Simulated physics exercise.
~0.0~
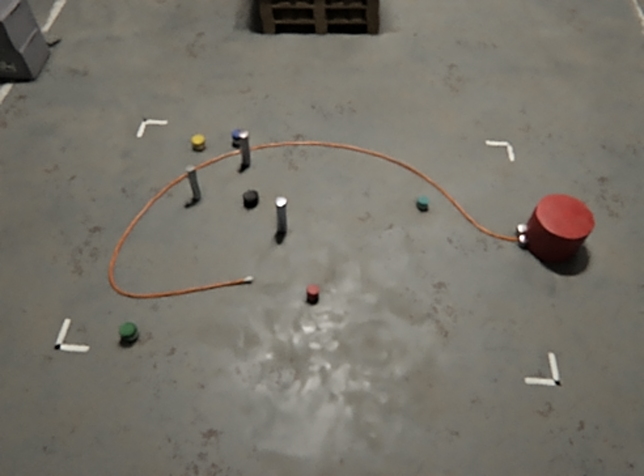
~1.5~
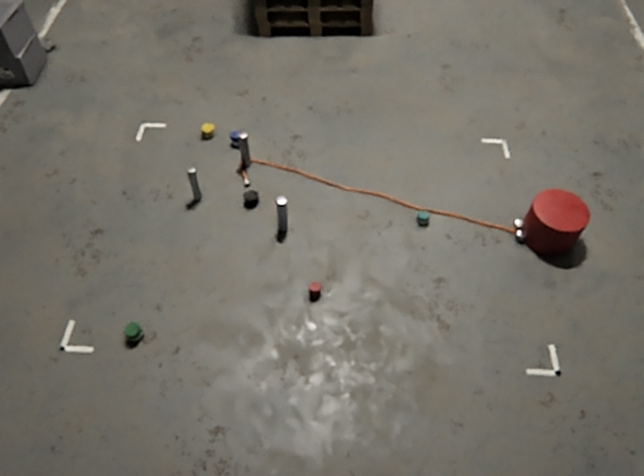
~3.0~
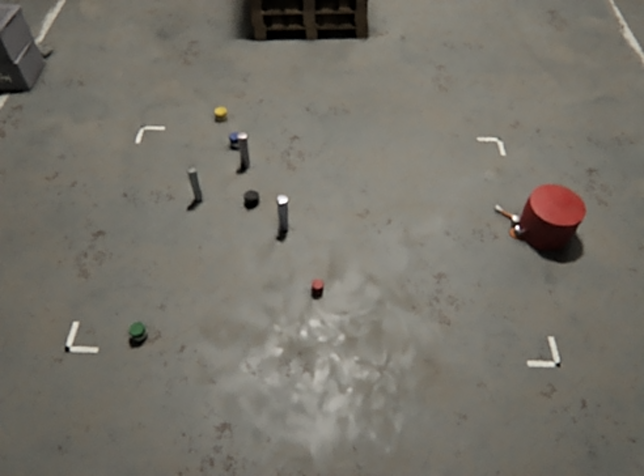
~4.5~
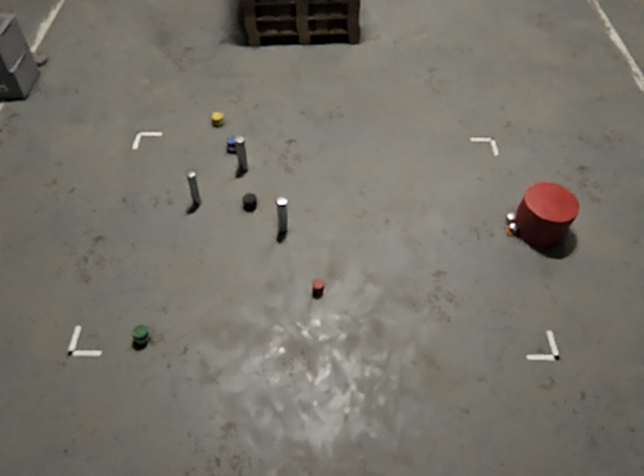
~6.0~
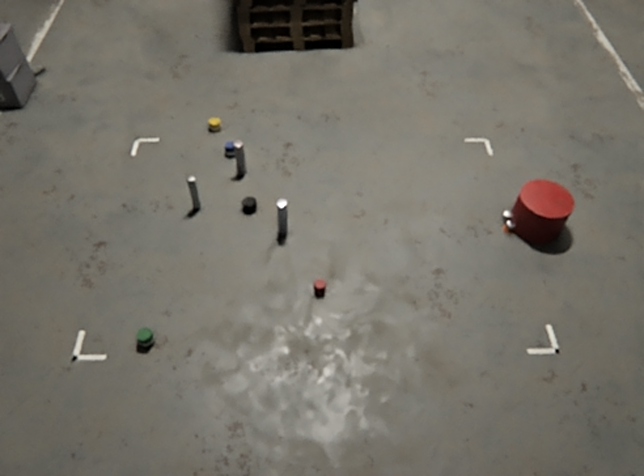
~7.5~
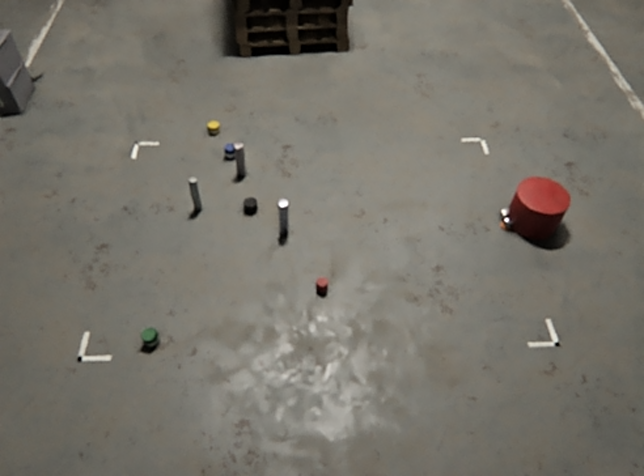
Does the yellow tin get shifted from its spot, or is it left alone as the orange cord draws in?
The yellow tin gets shifted, ending a little to the right of and farther back than where it started.
